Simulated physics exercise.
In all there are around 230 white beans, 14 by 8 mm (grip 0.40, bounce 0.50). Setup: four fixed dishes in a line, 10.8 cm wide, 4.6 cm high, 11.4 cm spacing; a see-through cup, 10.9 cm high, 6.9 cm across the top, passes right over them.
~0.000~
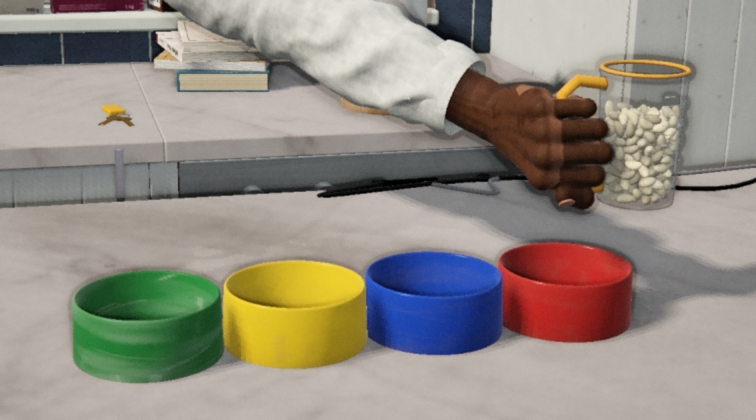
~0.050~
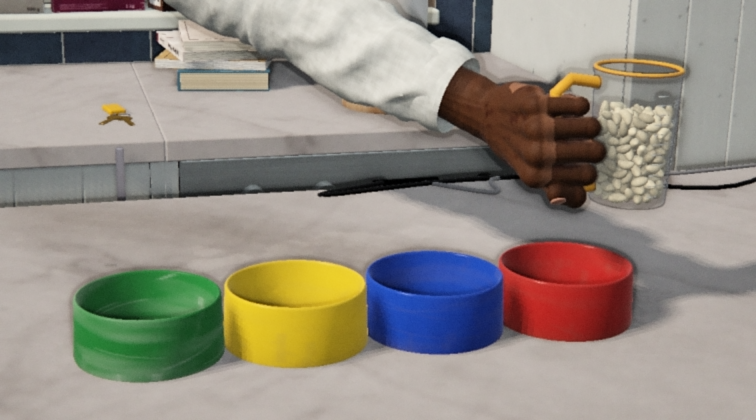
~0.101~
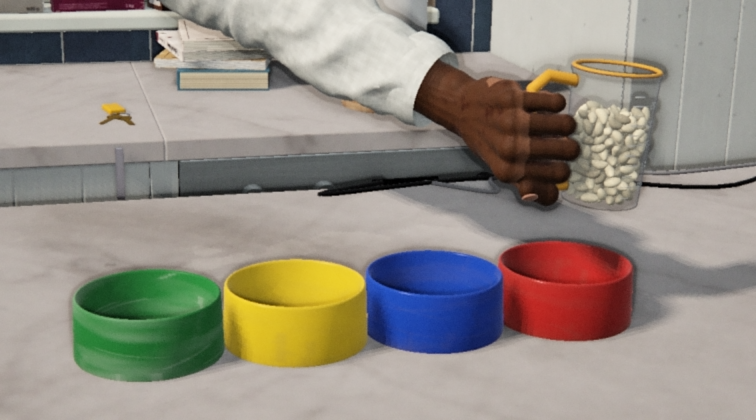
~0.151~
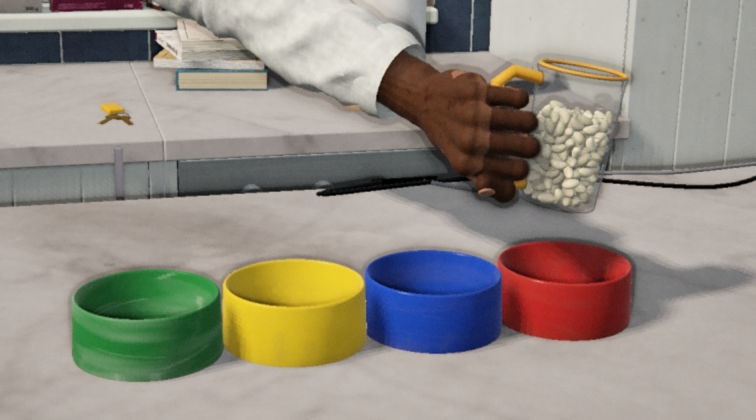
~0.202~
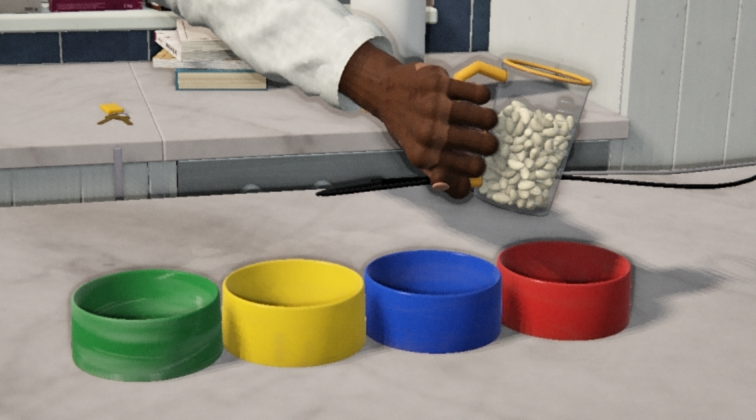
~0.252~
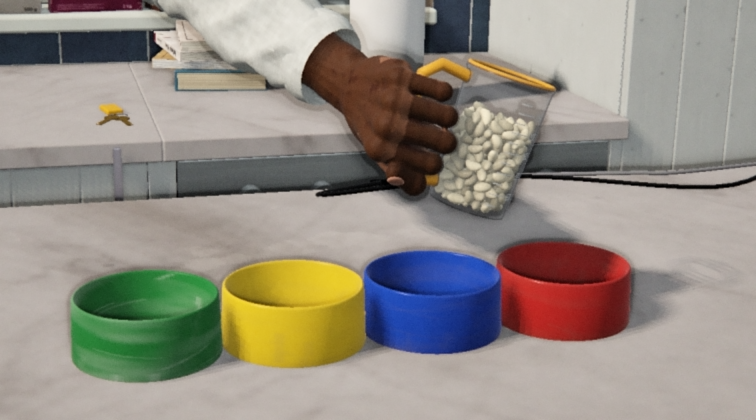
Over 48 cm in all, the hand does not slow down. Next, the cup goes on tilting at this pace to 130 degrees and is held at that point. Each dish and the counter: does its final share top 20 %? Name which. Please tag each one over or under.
Red - under; blue - under; green - over; yellow - under; counter - under.
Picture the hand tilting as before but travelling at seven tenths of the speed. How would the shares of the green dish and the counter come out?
Shares - green 100, counter 0.
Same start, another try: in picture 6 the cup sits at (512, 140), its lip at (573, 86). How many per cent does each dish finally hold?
Dish by dish: Red 0 percent, blue 0 percent, green 100 percent, yellow 0 percent.
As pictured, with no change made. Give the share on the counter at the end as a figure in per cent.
About 0 %.
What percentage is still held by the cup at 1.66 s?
Estimate: Some 0 %.
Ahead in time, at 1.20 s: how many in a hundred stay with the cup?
It works out to about 95 per cent of the load.
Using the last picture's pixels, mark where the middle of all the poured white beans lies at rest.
About (147, 326).
After 0.82 s, tilt 71 degrees; cup holds 100 %.
After 1.20 s, tilt 106 degrees; cup holds 95 %, green 5 %.
After 1.66 s, tilt 130 degrees; cup holds 0 %, green 100 %.
At rest (2.1 s), red 0 %, blue 0 %, green 100 %, yellow 0 %, counter 0 %.
